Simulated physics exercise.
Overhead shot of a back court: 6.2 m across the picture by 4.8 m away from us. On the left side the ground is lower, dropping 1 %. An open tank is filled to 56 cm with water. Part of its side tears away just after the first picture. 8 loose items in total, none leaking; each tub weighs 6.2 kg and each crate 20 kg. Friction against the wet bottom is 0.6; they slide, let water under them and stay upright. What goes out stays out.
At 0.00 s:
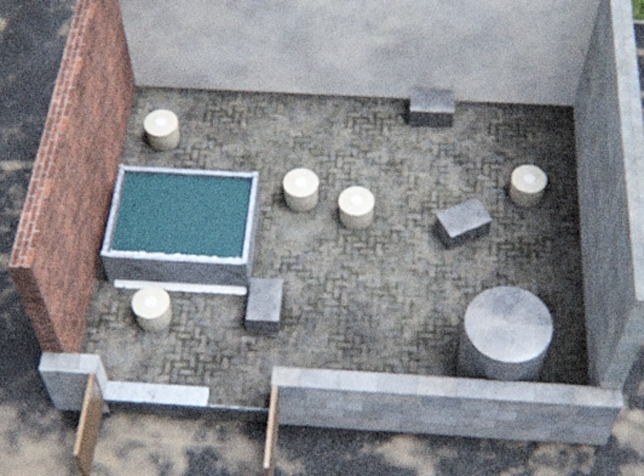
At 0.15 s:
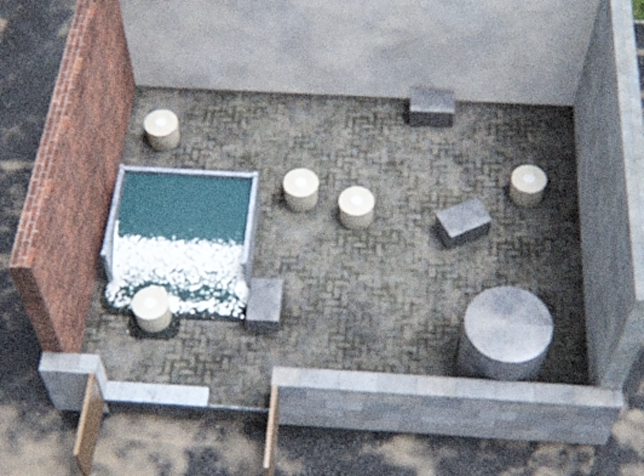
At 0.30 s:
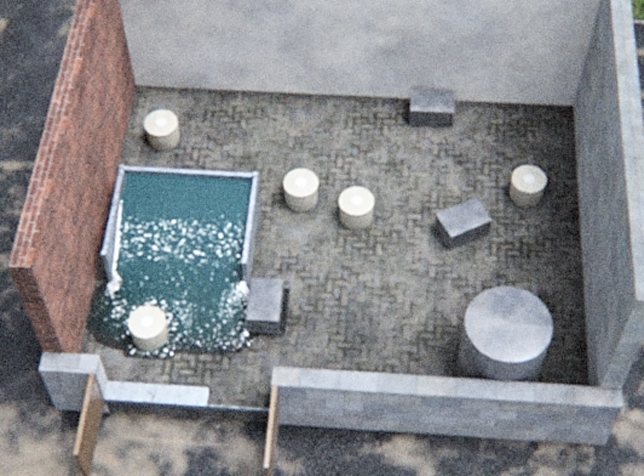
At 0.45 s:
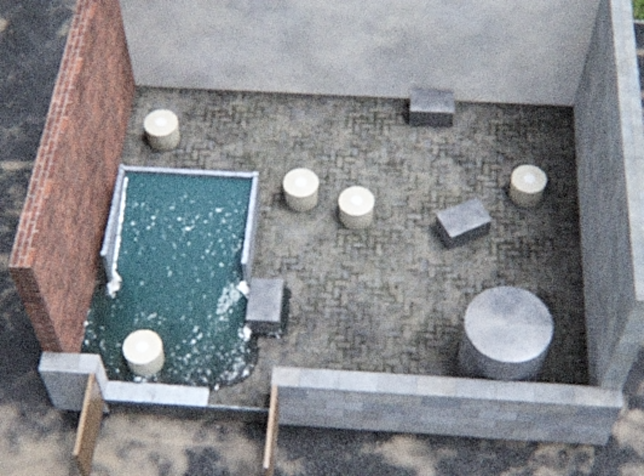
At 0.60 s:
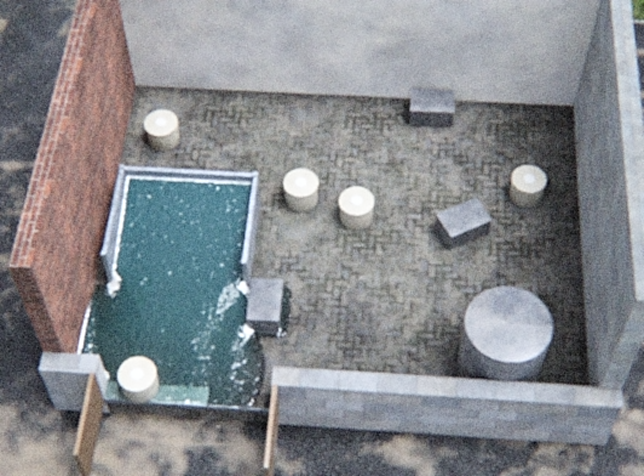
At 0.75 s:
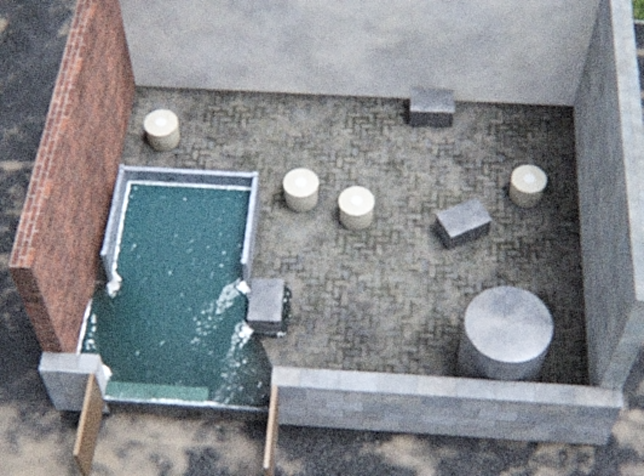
Water burst from the near side of a tank on the left, spread across the paving to the gateway, and carried one pale round tub out of sight while the other objects stayed put.
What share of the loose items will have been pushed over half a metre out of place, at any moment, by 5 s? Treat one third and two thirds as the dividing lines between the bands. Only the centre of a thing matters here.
I expect under a third of them.
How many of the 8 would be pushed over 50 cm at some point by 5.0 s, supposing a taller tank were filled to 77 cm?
You'd get 1 in that case.
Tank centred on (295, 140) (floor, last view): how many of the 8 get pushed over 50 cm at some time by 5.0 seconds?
Then the count would be 4.
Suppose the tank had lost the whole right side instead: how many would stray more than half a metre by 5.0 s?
5.
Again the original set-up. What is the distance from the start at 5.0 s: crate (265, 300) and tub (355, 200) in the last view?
10 cm and 0 cm.
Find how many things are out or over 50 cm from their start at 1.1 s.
Result: 1.
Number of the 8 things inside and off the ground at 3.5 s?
I get 0.
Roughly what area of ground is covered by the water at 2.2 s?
Wet area: Approx. 7.0 m2.
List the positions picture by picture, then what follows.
The first frame shows a crate at (265, 299) rests on the ground; a tub at (301, 183) rests on the ground; 2.2 m2 under water; 0 of 8 have shifted.
The second frame shows a crate at (265, 299), on the bottom; a tub at (301, 183) rests on the ground; water covers 3.0 m2; 0 of 8 have shifted.
The third frame shows a crate at (265, 299) rests on the ground; a tub at (301, 183) rests on the ground; 3.9 m2 under water; 1 of 8 have shifted.
The fourth frame shows a crate at (265, 299) rests on the ground; a tub at (301, 183), on the bottom; 5.0 m2 under water; 1 of 8 have shifted.
The fifth frame shows a crate at (265, 299), on the bottom; a tub at (301, 183), on the bottom; water covers 5.7 m2; 1 of 8 have shifted.
The sixth frame shows a crate at (266, 299) rests on the ground; a tub at (301, 183), on the bottom; 5.8 m2 under water; 1 of 8 have shifted.
After 1.1 s 1 of 8 are over 50 cm from their spots; 0 afloat.
After 2.2 s 1 of 8 are over 50 cm from their spots; 0 afloat.
After 3.5 s 1 of 8 are over 50 cm from their spots; 0 afloat.
After 5.0 s 1 of 8 are over 50 cm from their spots, and 1 have been at some point; 0 afloat.
